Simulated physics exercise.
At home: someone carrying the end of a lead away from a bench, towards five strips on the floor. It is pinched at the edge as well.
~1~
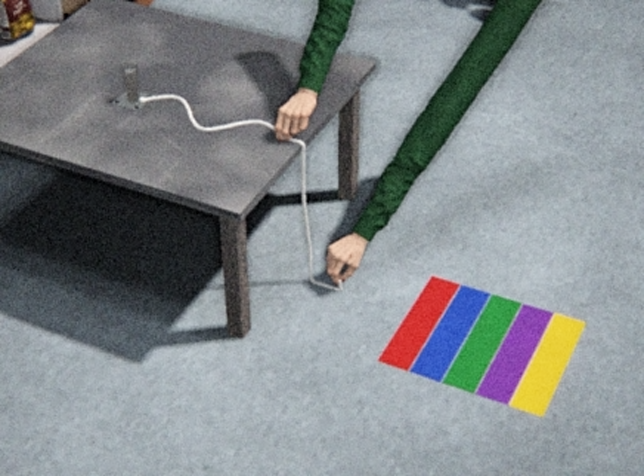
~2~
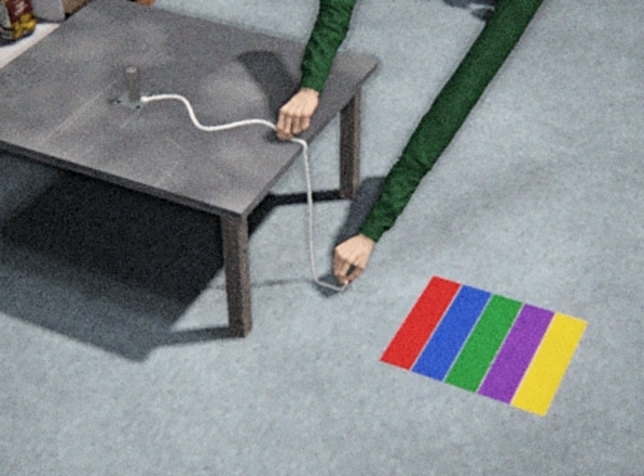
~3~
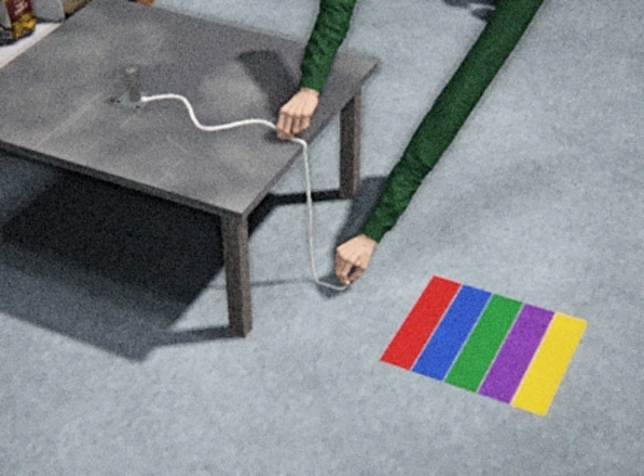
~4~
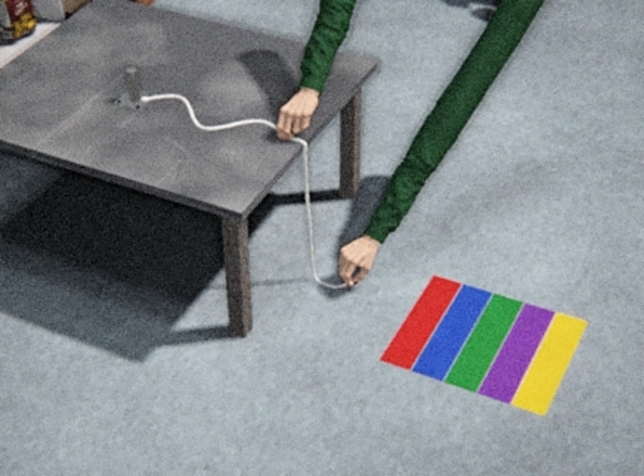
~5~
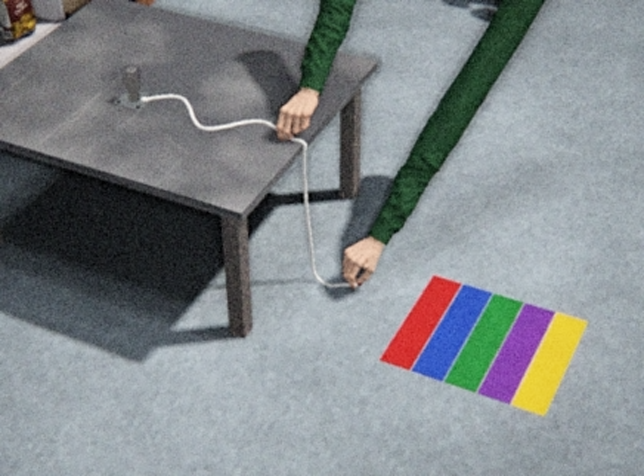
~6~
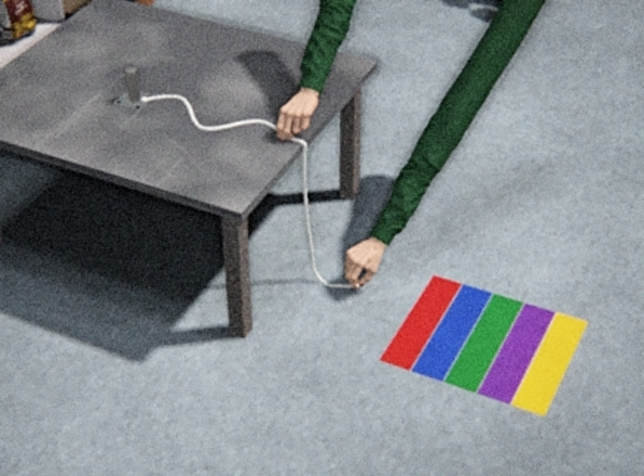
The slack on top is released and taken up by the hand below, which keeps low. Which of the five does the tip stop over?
The end stops over the green strip.
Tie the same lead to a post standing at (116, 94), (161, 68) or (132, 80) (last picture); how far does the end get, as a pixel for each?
The places are (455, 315), (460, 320) and (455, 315).
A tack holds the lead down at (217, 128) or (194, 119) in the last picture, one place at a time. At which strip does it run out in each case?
It would be blue; blue.
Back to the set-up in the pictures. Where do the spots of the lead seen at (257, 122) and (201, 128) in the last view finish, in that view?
They go to (282, 138) and to (230, 124).
A little later, end near (423, 306); over red.
Next, end near (463, 318); over blue.
When it is tight, end near (486, 326); over green. It gets as far as the green strip.
